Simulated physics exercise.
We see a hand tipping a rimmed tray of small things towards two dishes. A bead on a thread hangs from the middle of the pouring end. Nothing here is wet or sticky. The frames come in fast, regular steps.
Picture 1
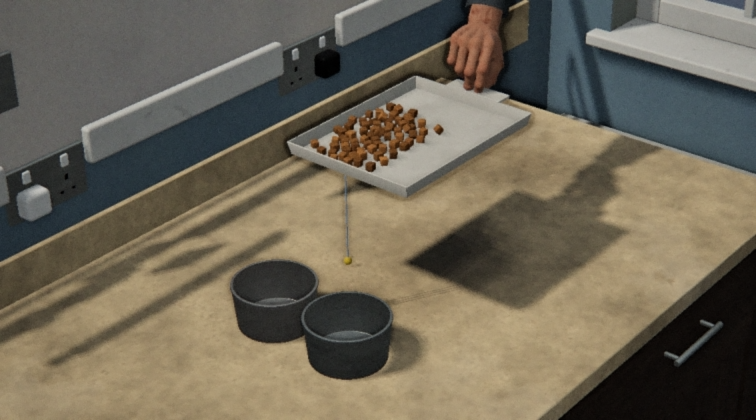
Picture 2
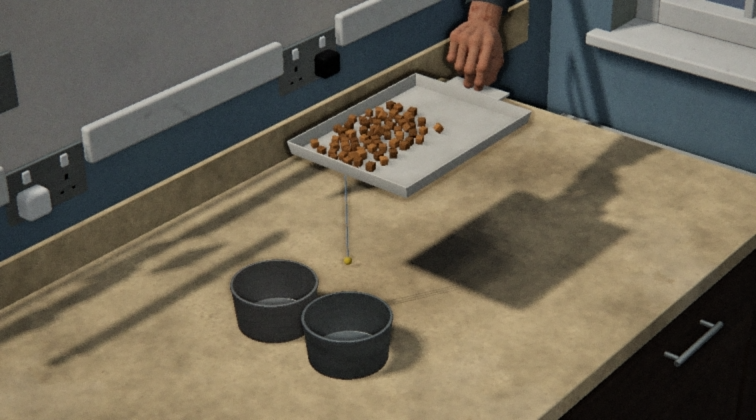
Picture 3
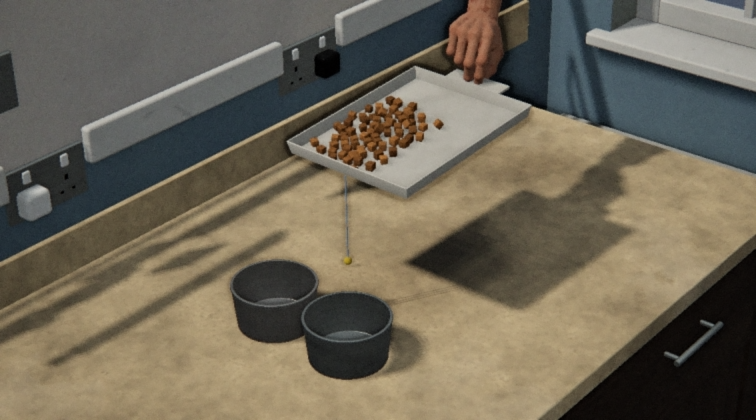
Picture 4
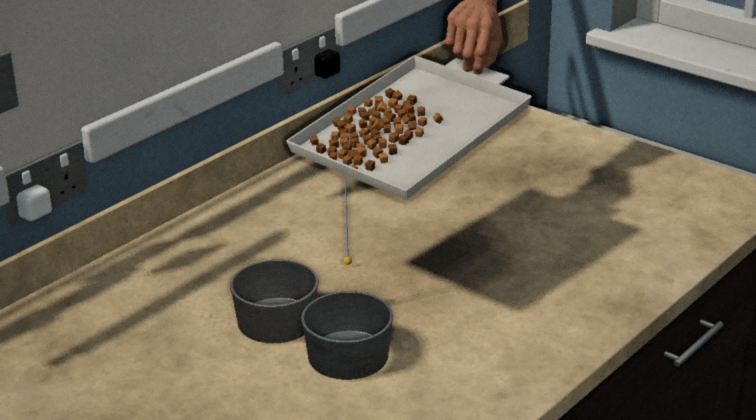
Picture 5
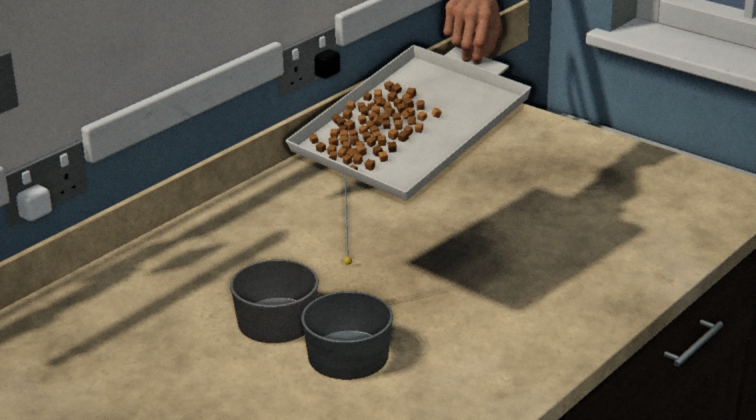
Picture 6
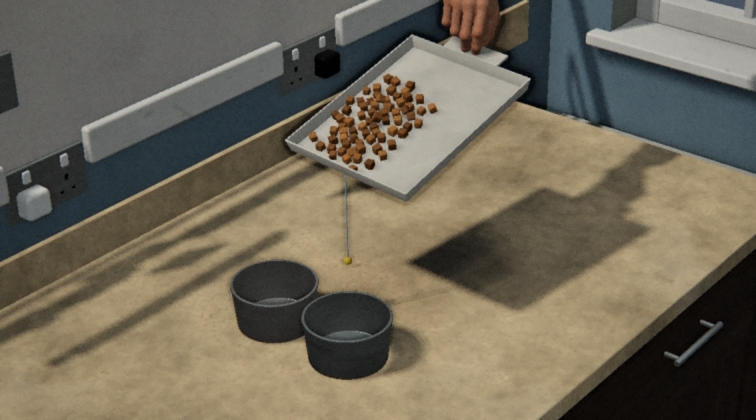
We see a hand holding a rimmed white tray of small brown cubes above a counter with two dark dishes, a bead hanging beneath on a thread; the tray starts level, then the hand gradually raises its back slightly.
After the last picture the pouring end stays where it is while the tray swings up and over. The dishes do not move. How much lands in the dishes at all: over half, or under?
They take the larger part between them.
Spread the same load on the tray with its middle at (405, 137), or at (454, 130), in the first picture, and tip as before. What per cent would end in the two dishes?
First some 70, then 60 per cent.
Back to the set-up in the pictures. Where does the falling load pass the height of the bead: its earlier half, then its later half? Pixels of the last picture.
At about (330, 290), then at (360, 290).
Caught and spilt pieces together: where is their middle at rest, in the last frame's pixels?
Close to (342, 344).
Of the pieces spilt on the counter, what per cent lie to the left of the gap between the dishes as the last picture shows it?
Roughly 20 in a hundred.
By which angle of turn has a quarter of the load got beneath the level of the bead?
At about 105°.
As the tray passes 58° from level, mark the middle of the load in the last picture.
Close to (352, 153).
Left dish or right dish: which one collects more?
More ends in the right one.
Soon after the last picture, tray tipped steeply; nearly all on the tray; a stray few in the air.
A little later, tray tipped right over; nearly all on the tray; a small part in the right dish; a stray few in the left dish; a stray few outside both.
Later still, tray tipped past a quarter turn; about half in the right dish; about a quarter in the left dish; about a third outside both.
By the end, tray tipped past a quarter turn; about half in the right dish; about a quarter in the left dish; about a third outside both.
